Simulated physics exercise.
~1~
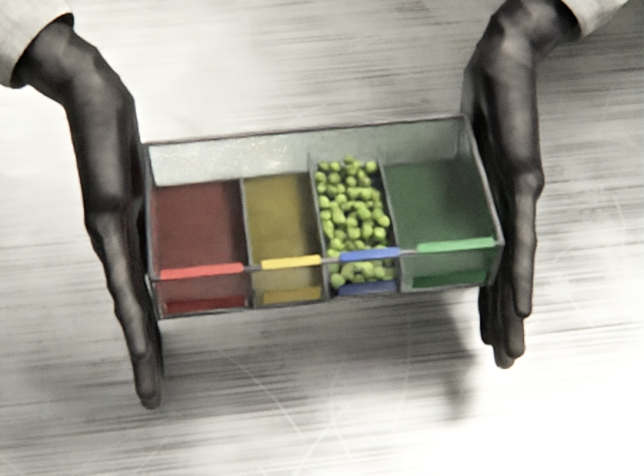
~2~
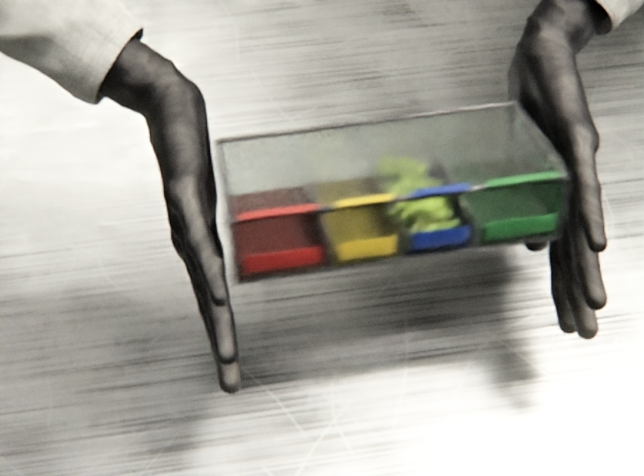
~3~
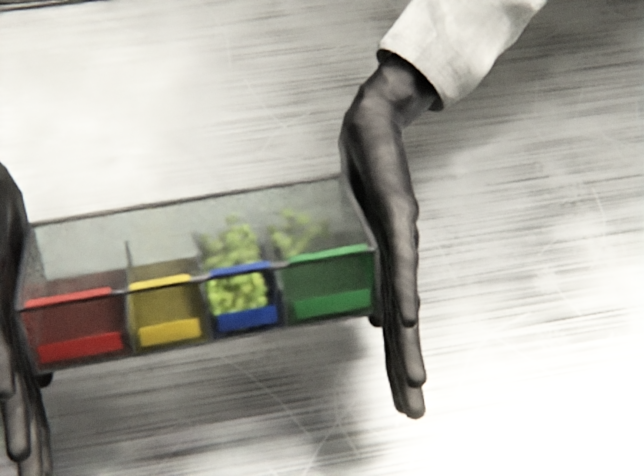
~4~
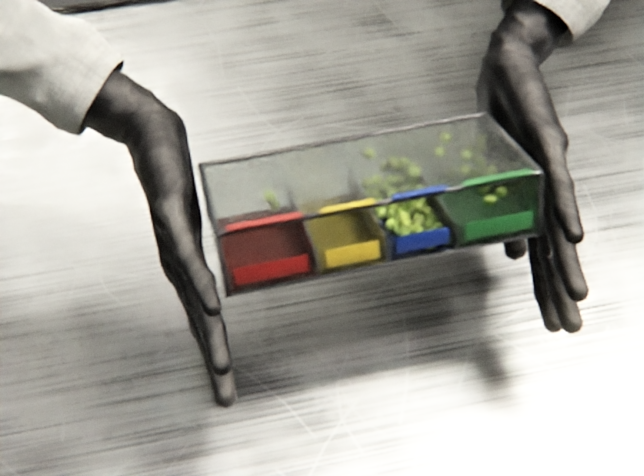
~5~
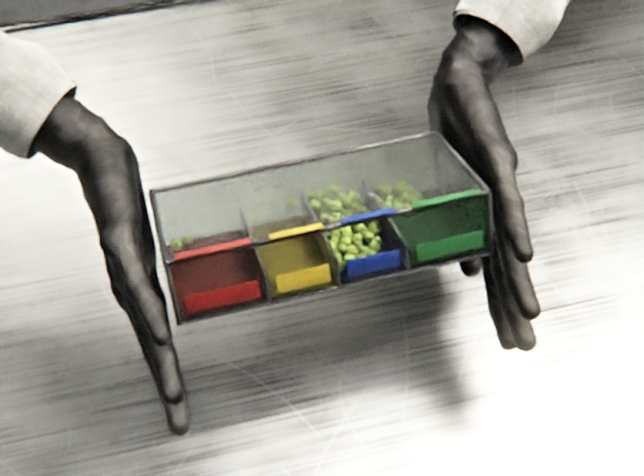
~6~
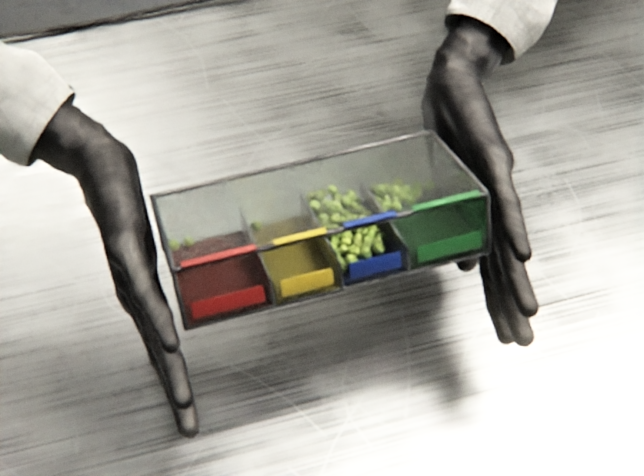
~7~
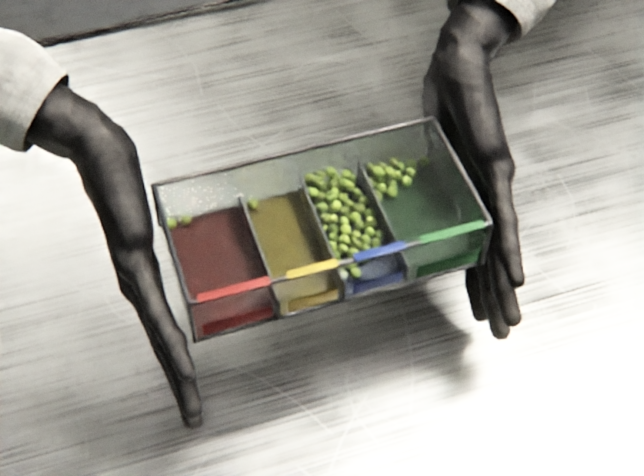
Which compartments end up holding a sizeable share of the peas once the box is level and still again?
The blue and green compartments do, with most of the peas in blue and a smaller group in green. The red and yellow compartments are left nearly empty.
